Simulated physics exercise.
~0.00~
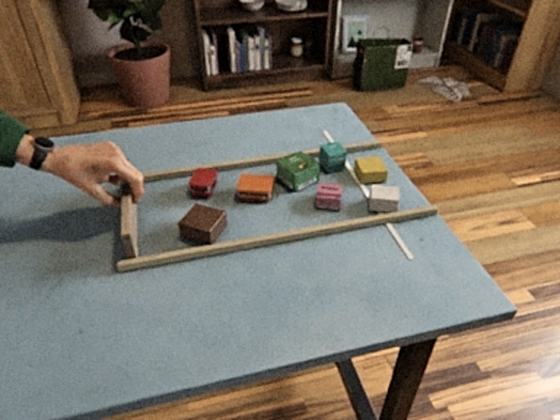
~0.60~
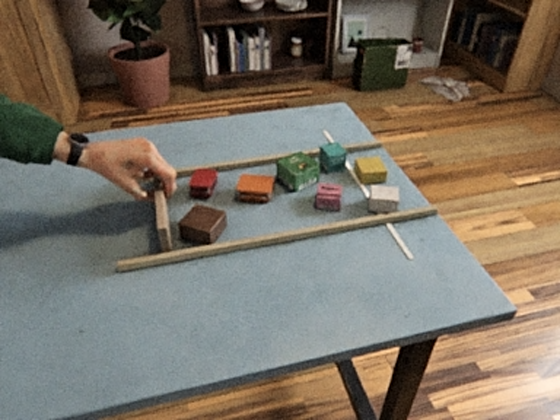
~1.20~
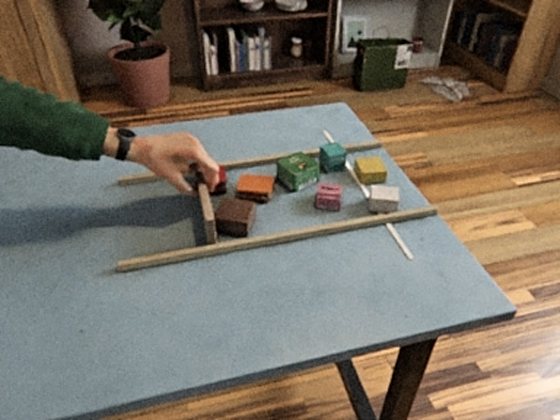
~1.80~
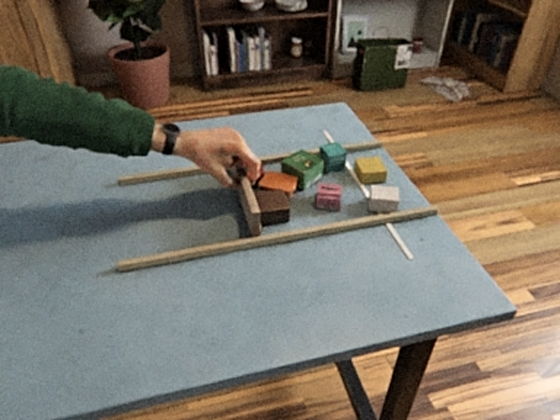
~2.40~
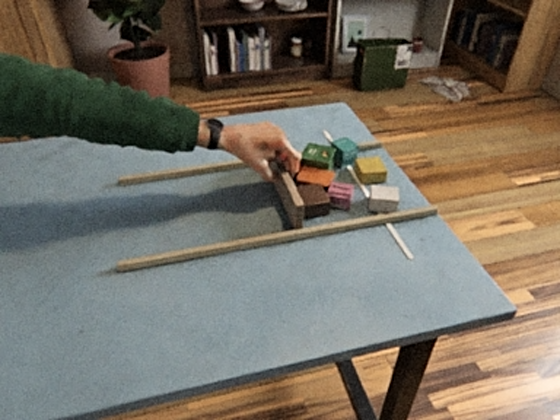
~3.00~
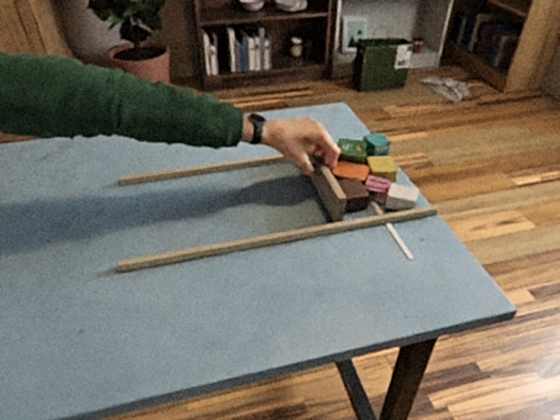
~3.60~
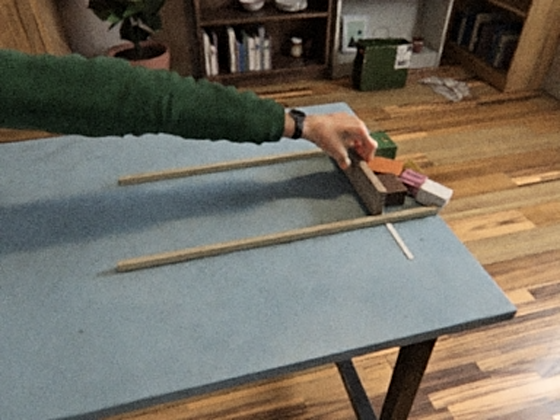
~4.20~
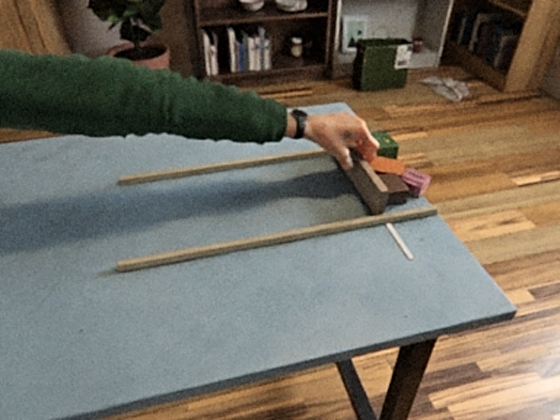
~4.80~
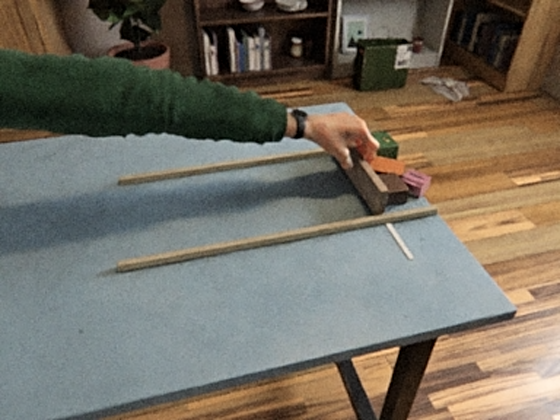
The footage shows a hand sliding an upright board rightward between two wooden rails on a blue table, gathering colorful blocks and pushing them toward the edge. The turquoise, yellow and white blocks go over, while the brown, orange, pink and green ones remain crowded by the stopped board.
